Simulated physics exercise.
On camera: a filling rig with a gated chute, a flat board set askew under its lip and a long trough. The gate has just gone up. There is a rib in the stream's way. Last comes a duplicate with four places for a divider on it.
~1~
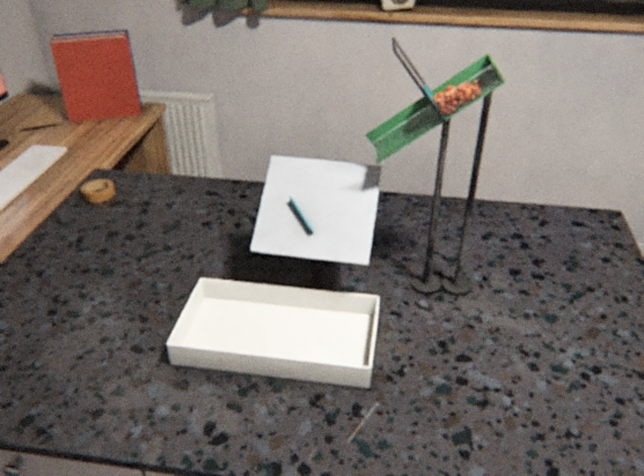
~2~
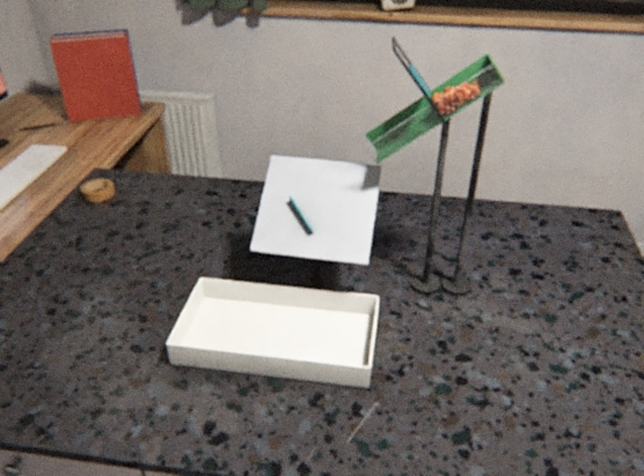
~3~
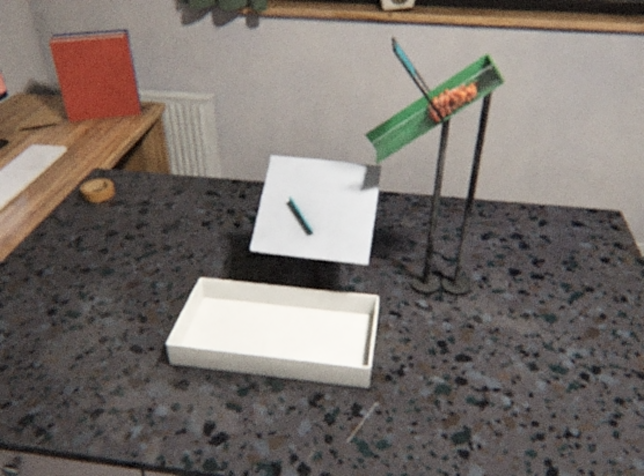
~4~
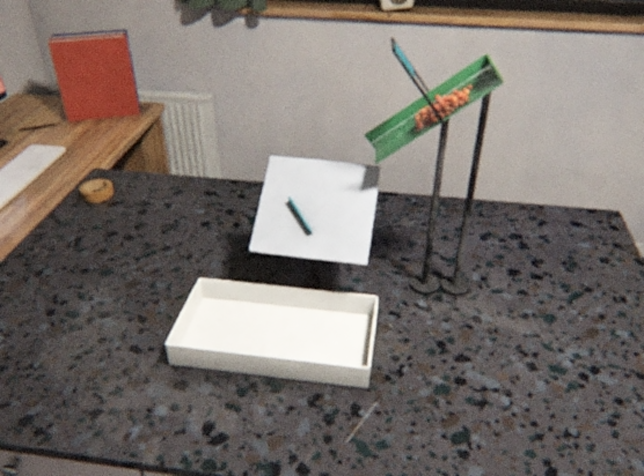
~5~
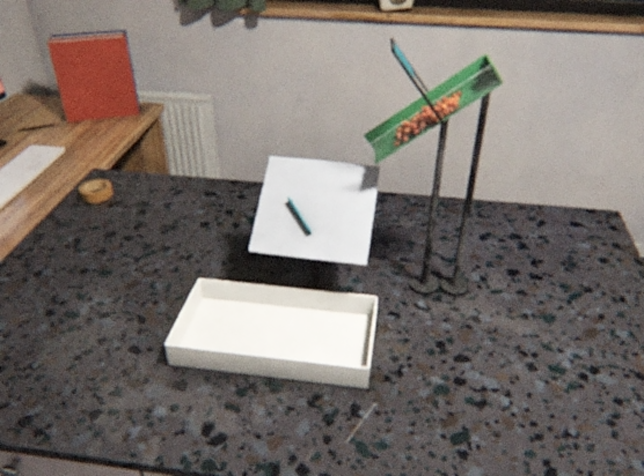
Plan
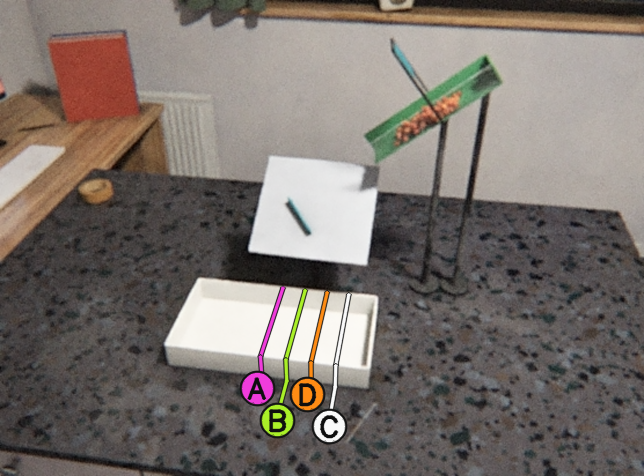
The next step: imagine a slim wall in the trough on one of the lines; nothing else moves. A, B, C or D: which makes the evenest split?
Choose D.
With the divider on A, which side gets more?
More lands on the right.
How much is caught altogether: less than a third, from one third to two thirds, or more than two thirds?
It is more than two thirds.
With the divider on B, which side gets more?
Right.
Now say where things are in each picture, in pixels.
Load behind the gate near (453, 97), clay pellets; lip of the chute near (377, 157), sloping fairly steeply, in the first picture.
Middle of the board near (317, 207), tilted fairly steeply; middle of its low edge near (308, 257); of its high edge near (326, 160), in the second picture.
Front corners of the trough near (167, 344) and (369, 368), empty; front of the load near (431, 116), in the third picture.
Middle of the load near (438, 106); its front near (418, 129), close to a third of the way to the lip; rib from (289, 196) to (311, 231), in the fourth picture.
Middle of the load near (430, 113); its front near (397, 144), close to two thirds of the way to the lip, in the fifth picture.
On the marked copy, line A crosses the front rim at (260, 355); line B crosses the front rim at (286, 358); line C crosses the front rim at (335, 364); line D crosses the front rim at (311, 361).
If A is chosen, of what is caught, a small share on the left of the divider, all but a few on the right.
If B is chosen, of what is caught, a small share on the left of the divider, the bulk on the right.
If C is chosen, of what is caught, all but a few on the left of the divider, only a few on the right.
If D is chosen, of what is caught, close to half on the left of the divider, close to half on the right.
